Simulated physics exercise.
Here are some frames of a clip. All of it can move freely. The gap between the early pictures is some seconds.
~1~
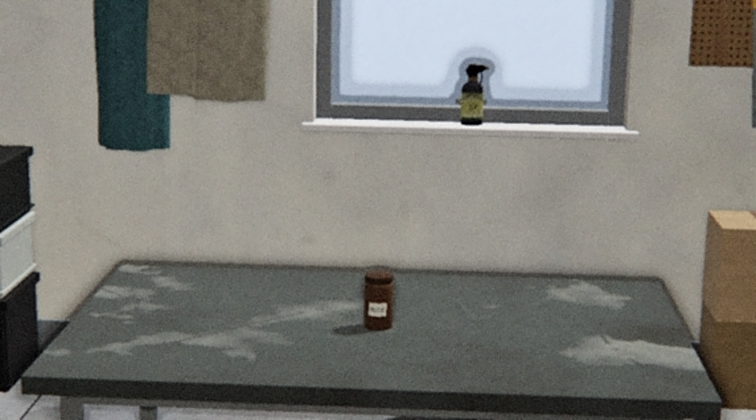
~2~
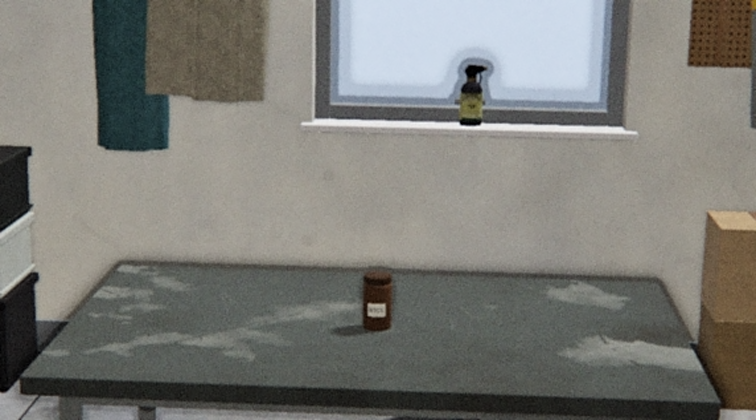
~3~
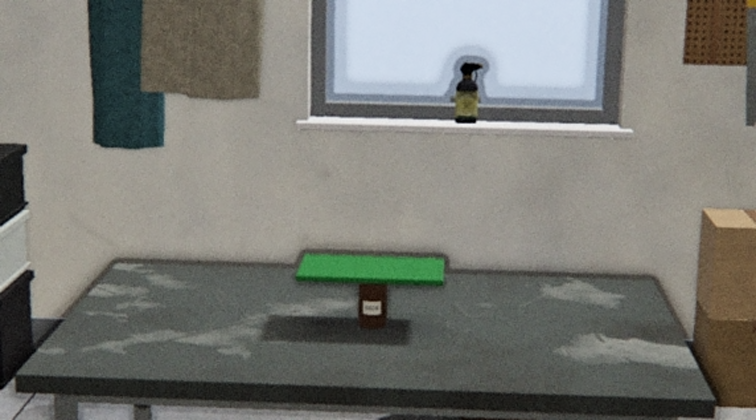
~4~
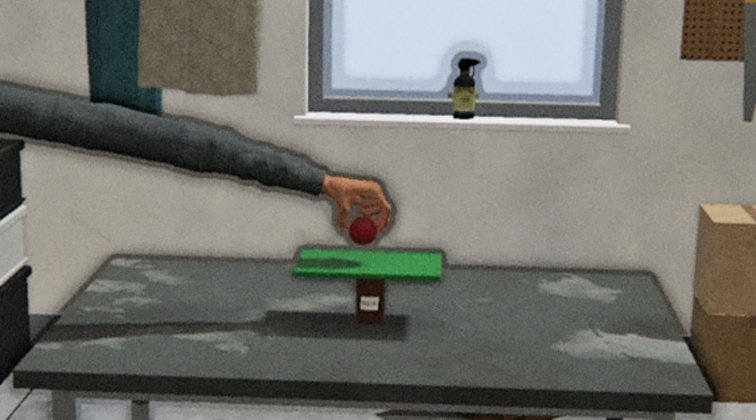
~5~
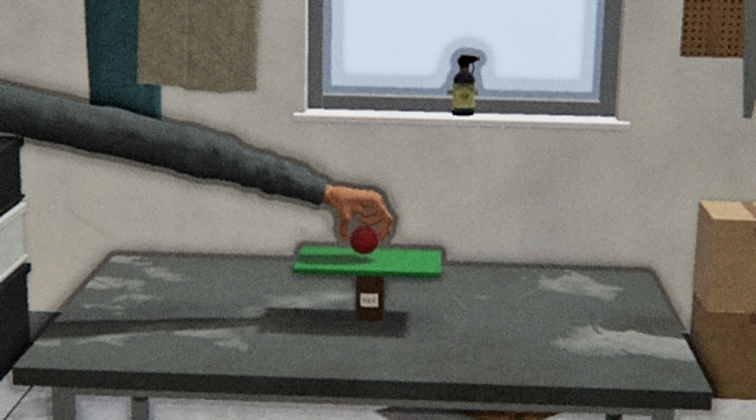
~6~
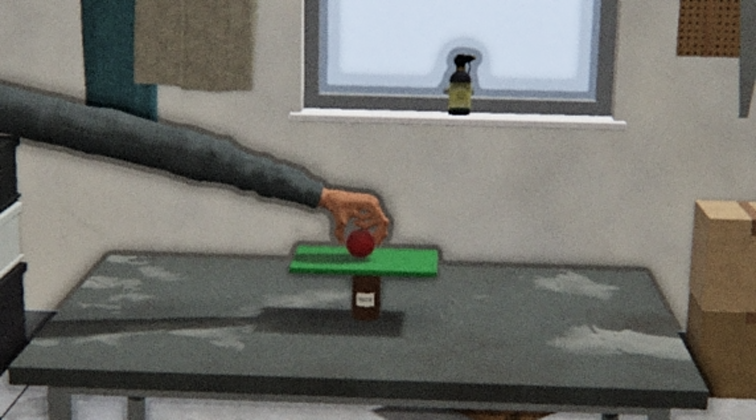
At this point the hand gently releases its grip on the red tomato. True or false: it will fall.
False.
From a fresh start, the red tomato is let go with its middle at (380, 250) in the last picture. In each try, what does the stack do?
What happens next is that it remains standing.
Then, 0.40 s past the last view, nothing moves.
Then, 1.00 s past the last view, red tomato resting near (361, 244).
Finally, all 3 still in place. Final places as the last picture's camera would see them, red tomato near (361, 244). The stack keeps its balance.
